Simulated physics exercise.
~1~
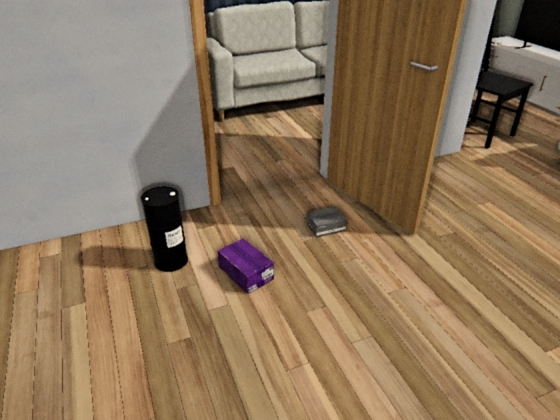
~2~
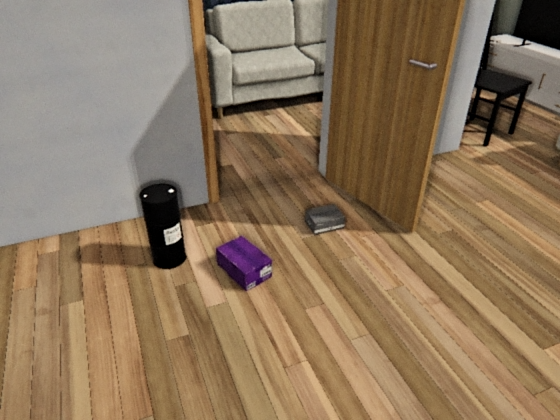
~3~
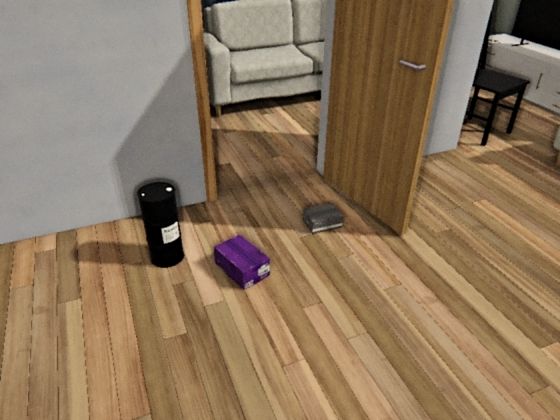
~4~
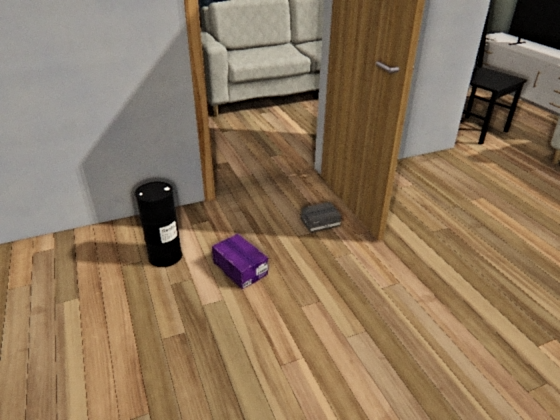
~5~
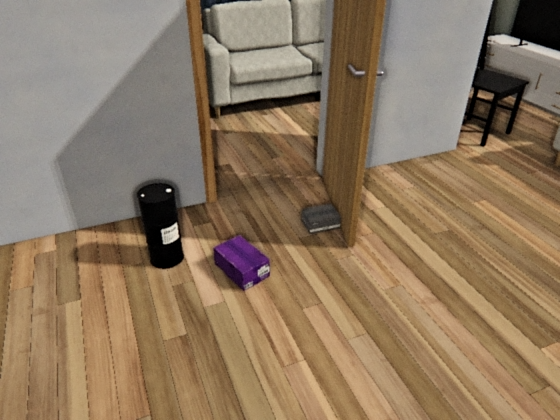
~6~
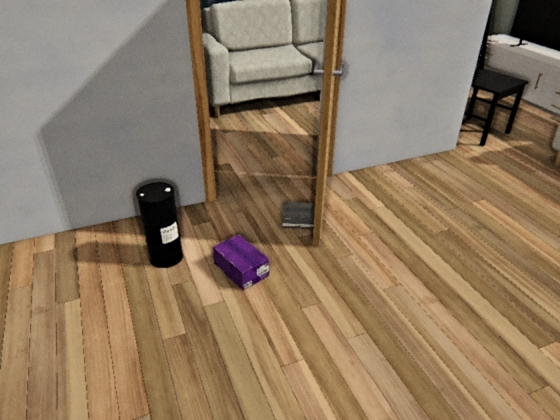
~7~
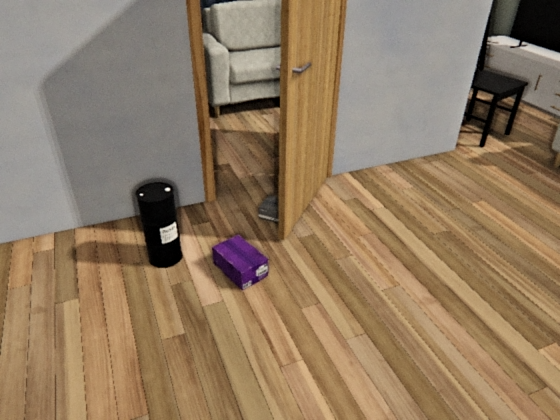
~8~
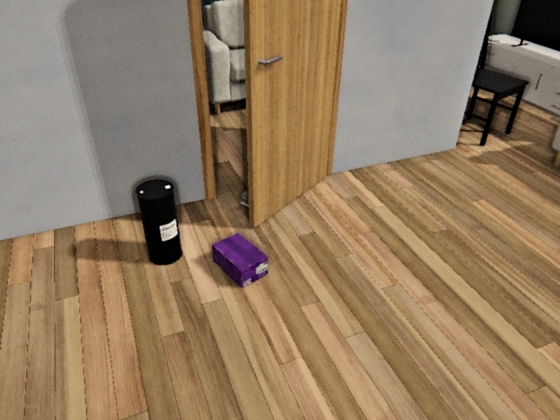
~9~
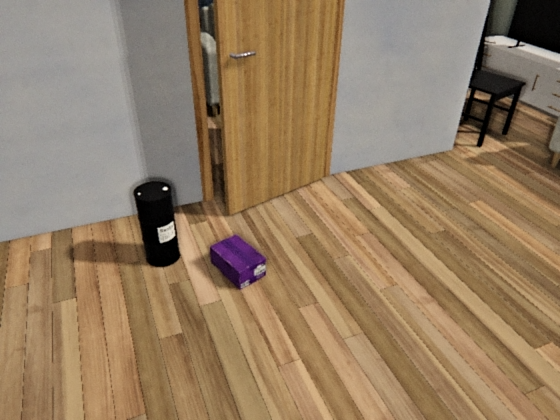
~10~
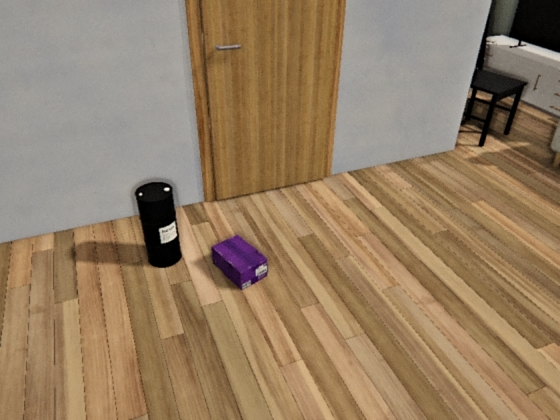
To begin with, a wooden door stands open onto a room with a pale sofa, while a black canister, a purple parcel and a small grey box rest on the wood floor near the doorway. The door starts to swing shut, with no one in sight moving it, and the grey box barely shifts at first. As the door comes further round, the box slides left along with it, then back toward the opening, until the door hides it. The gap narrows to a sliver and the door closes fully, leaving the canister and parcel where they were.
